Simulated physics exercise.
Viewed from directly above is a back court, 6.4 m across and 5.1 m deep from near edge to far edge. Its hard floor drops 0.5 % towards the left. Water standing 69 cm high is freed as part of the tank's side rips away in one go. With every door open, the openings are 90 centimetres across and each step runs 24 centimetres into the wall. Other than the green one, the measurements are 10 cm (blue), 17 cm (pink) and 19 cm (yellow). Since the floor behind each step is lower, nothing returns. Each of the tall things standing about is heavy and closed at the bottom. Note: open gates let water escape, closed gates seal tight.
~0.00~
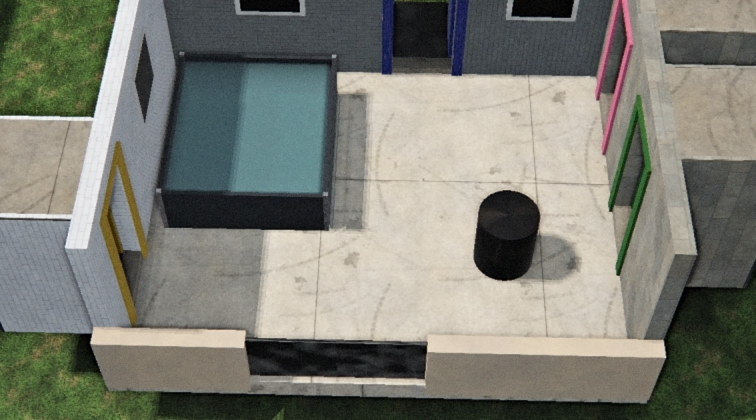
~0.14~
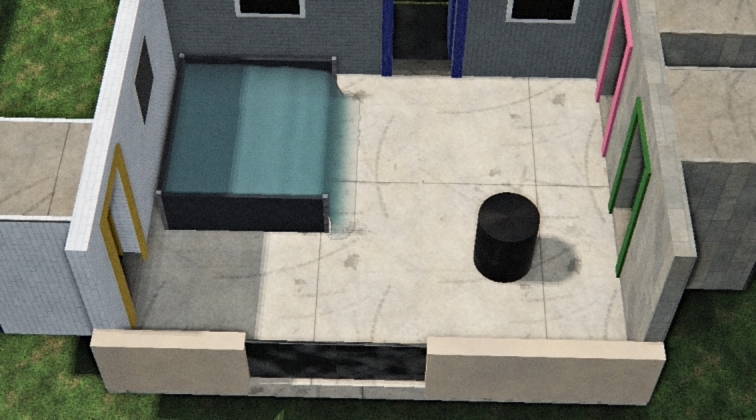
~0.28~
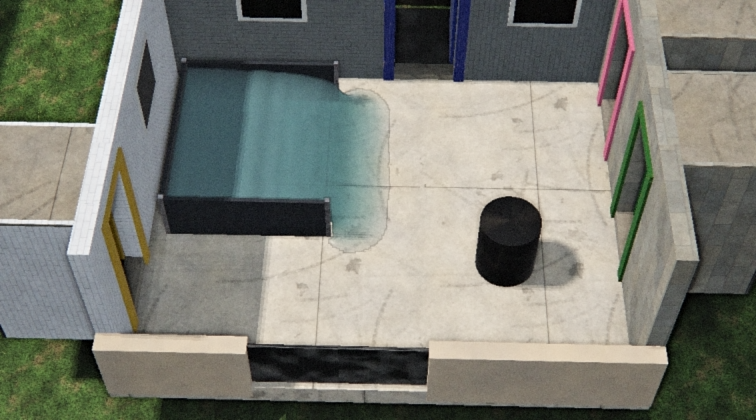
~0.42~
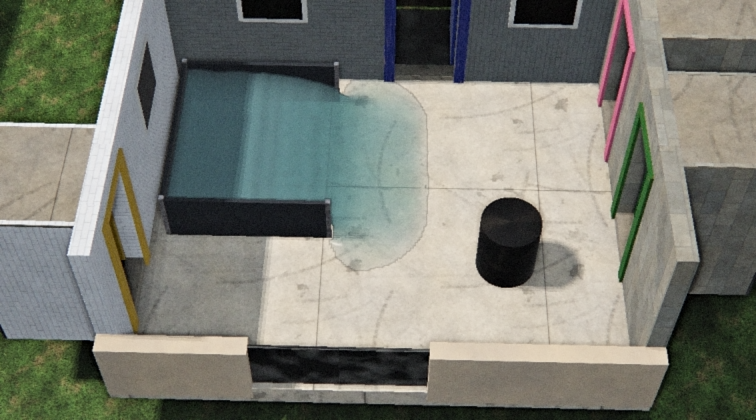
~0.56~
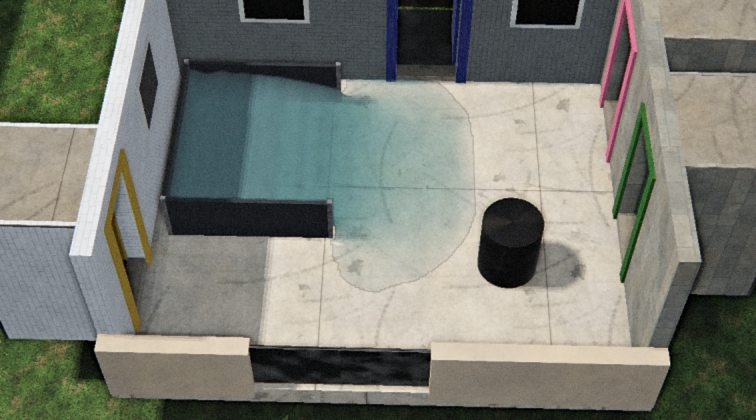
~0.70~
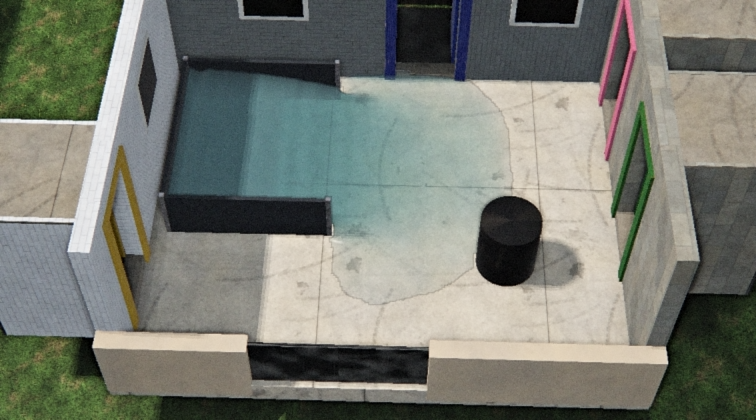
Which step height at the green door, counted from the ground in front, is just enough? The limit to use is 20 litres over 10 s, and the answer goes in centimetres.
A height of roughly 25 cm is just enough.
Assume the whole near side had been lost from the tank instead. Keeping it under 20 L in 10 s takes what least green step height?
At least roughly 12.0 centimetres tall.
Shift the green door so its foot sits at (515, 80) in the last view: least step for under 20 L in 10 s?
Close to 22 cm at the least.
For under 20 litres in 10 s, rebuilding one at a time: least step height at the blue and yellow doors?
About 14.5 cm at blue and 20 cm at yellow.
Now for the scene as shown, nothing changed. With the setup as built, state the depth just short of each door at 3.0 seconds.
Depths in cm - blue: 14, pink: 38, yellow: 0, green: 25.
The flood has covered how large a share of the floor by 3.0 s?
65 %.
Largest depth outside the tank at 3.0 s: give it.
It gets to close to 38 centimetres there.
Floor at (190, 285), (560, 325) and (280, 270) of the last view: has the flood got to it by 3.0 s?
So the three spots come out spared, swamped, spared, in that order.
After 1.4 s water covers 55 % of the floor, deepest (35 cm) near (604, 177); 17 cm at the green door, 0 litres in over its 16 cm step.
After 3.0 s water covers 65 % of the floor, deepest (38 cm) near (536, 101); 25 cm at the green door, 65 litres in over its 16 cm step.
After 10.0 s water covers 100 % of the floor, deepest (22 cm) near (179, 84); 7 cm at the green door, 97 litres in over its 16 cm step.
At the green door as built, the water arrived by 1.2 s and peaked near 28 cm at 2.4 s.
Run again over the same 10 s with other heights there, 43 litres in over 21 cm, 8 litres over 28.5 cm. The limit of 20 litres is kept from about 25 cm up.
